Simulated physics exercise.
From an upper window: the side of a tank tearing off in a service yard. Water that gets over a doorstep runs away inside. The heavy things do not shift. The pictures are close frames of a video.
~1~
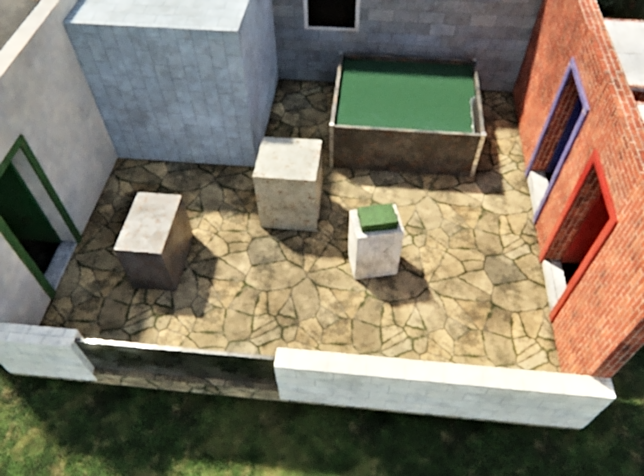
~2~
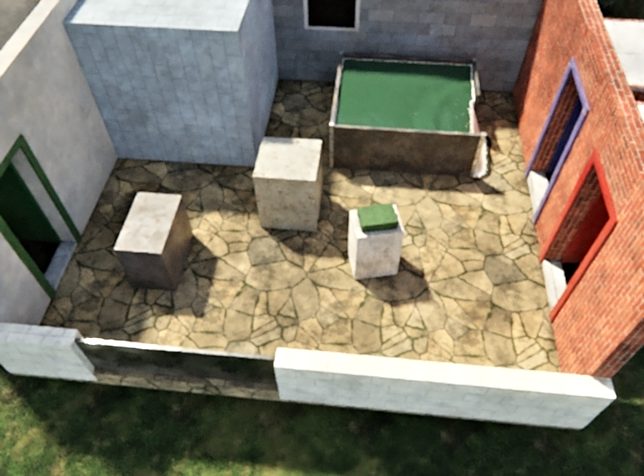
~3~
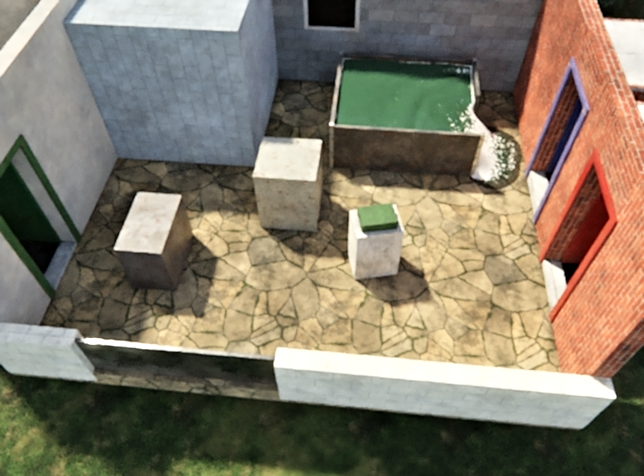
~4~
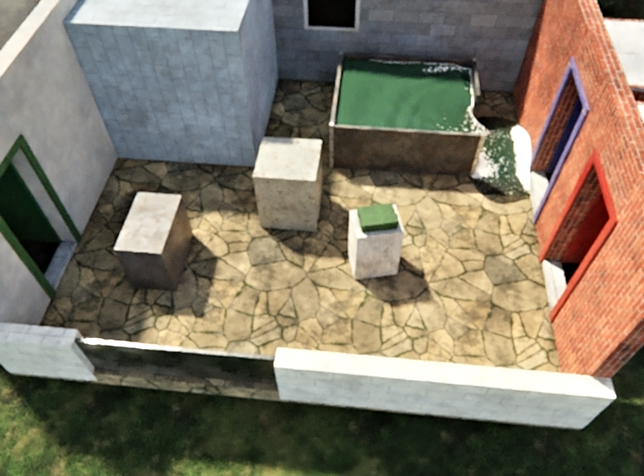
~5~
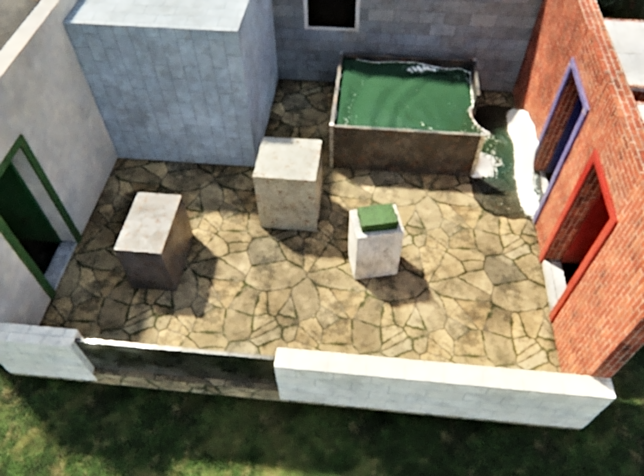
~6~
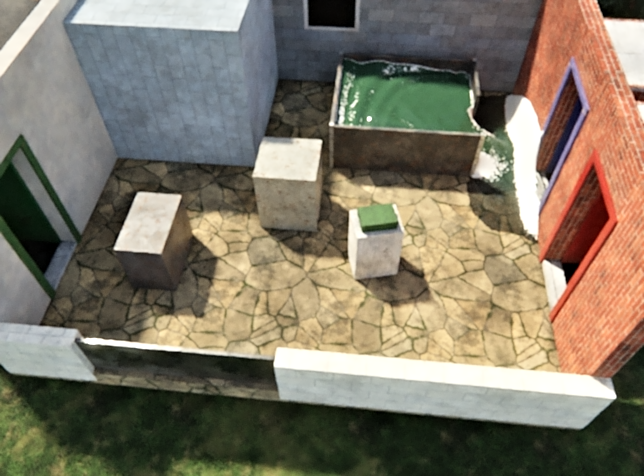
In a walled stone-paved yard seen from above, the right side of a tank of green water breaks open, and foaming water pours through the gap, spreading to the brick wall and along it past the blue-framed doorway.
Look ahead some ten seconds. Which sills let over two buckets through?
The blue door floods; the green door floods; the red door holds within the limit.
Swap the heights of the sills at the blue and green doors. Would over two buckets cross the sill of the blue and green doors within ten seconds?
Then: Blue goes over, green holds.
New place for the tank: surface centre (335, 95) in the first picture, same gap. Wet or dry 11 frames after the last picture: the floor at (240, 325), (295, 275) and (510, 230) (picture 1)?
As listed: Free of water, no water, covered.
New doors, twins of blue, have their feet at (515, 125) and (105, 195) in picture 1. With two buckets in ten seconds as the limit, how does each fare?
One after the other: Takes more, stays under.
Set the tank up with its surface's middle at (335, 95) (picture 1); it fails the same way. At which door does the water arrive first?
I say the blue door.
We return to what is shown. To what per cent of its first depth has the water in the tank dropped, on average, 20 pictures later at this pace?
About 44 per cent.
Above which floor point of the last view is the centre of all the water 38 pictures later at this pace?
At about (380, 196).
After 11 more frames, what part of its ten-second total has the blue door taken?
Roughly 60 per cent.
A moment on, water covers 20 % of the floor; the blue door over two buckets in, the green door not reached, the red door wet at the sill, nothing in.
Next, water covers 30 % of the floor; the blue door far over two buckets in, the green door not reached, the red door wet at the sill, nothing in.
Then, water covers 50 % of the floor; the blue door far over two buckets in, the green door not reached, the red door wet at the sill, nothing in.
Later, water covers 85 % of the floor; the blue door far over two buckets in, the green door under two buckets in, the red door wet at the sill, nothing in.
In the end, water covers 100 % of the floor; the blue door far over two buckets in, the green door over two buckets in, the red door wet at the sill, nothing in.
